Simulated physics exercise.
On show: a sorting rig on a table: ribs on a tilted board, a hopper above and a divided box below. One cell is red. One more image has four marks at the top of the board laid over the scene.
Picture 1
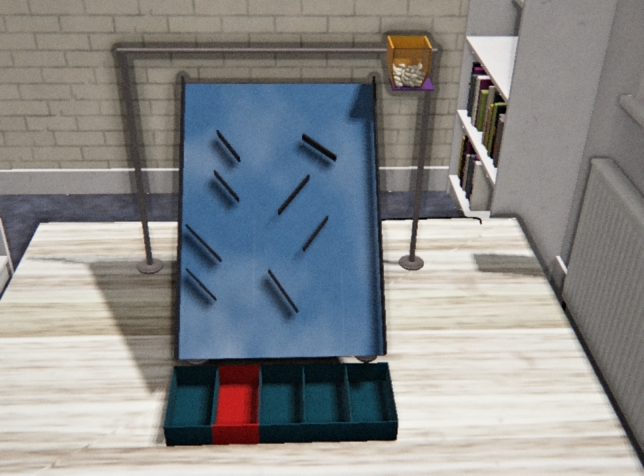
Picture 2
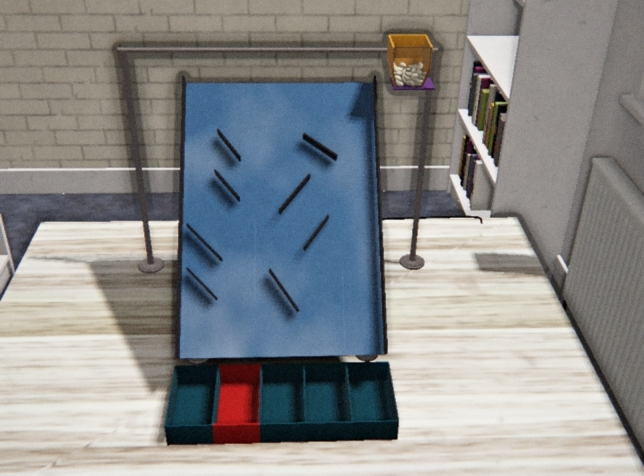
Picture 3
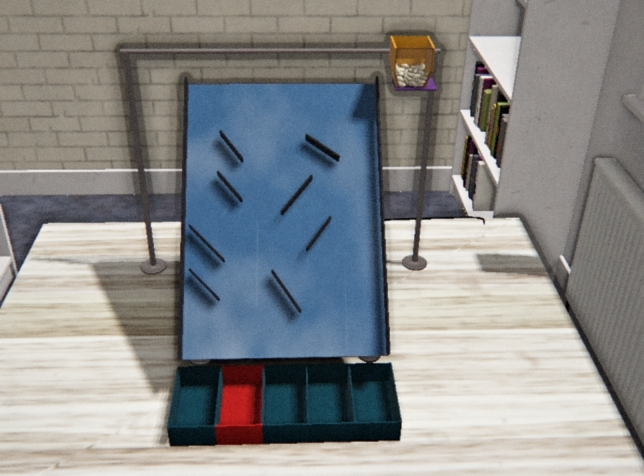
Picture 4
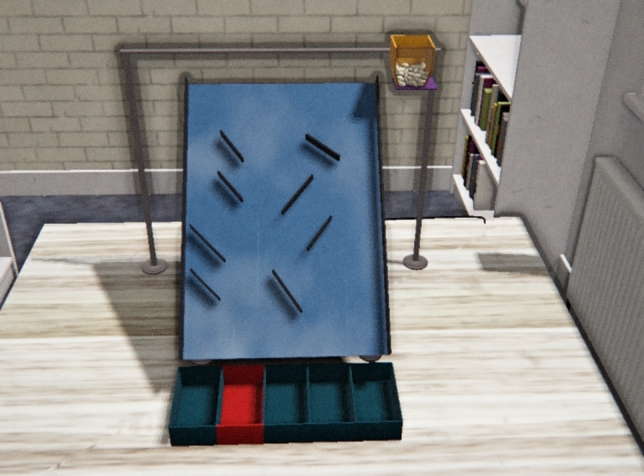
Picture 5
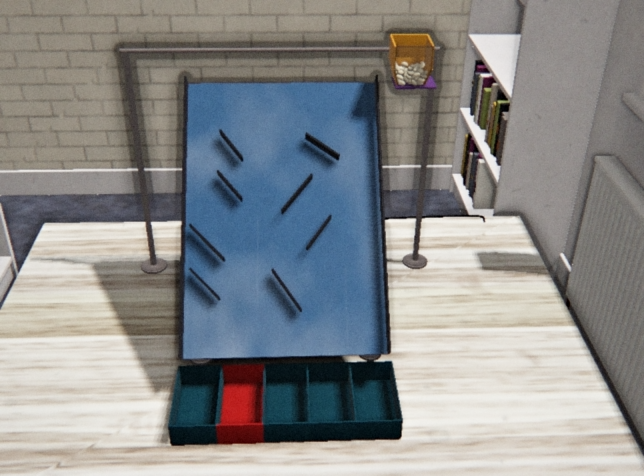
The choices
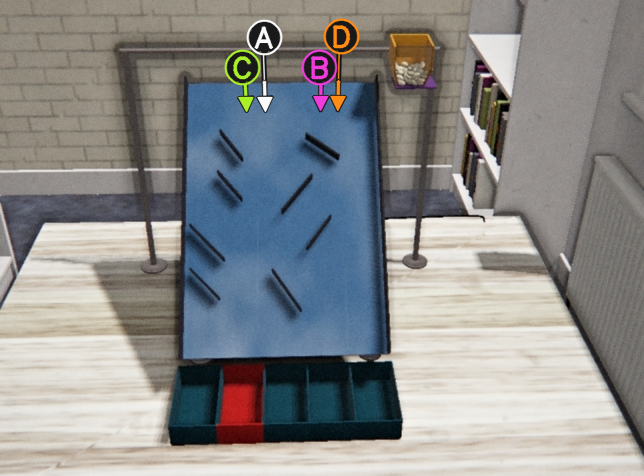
A tilted blue board with dark ribs stands still above a divided box with one red cell.
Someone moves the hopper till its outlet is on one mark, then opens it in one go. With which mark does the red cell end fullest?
A.
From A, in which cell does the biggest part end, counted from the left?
The second from the left.
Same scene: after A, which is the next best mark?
The answer is C.
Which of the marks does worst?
Mark D.
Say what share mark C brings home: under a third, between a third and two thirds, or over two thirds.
Mark C gives between a third and two thirds.
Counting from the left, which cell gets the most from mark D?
The fifth from the left.
On the marked copy, mark A meets the board at (265, 106); mark B meets the board at (320, 105); mark C meets the board at (246, 106); mark D meets the board at (337, 105).
With A, about two thirds in the red cell, about a third in other cells.
With B, a small part in the red cell, about two thirds in other cells, about a quarter held on the board.
With C, about half in the red cell, about half in other cells.
With D, none in the red cell, most in other cells, about a quarter held on the board.
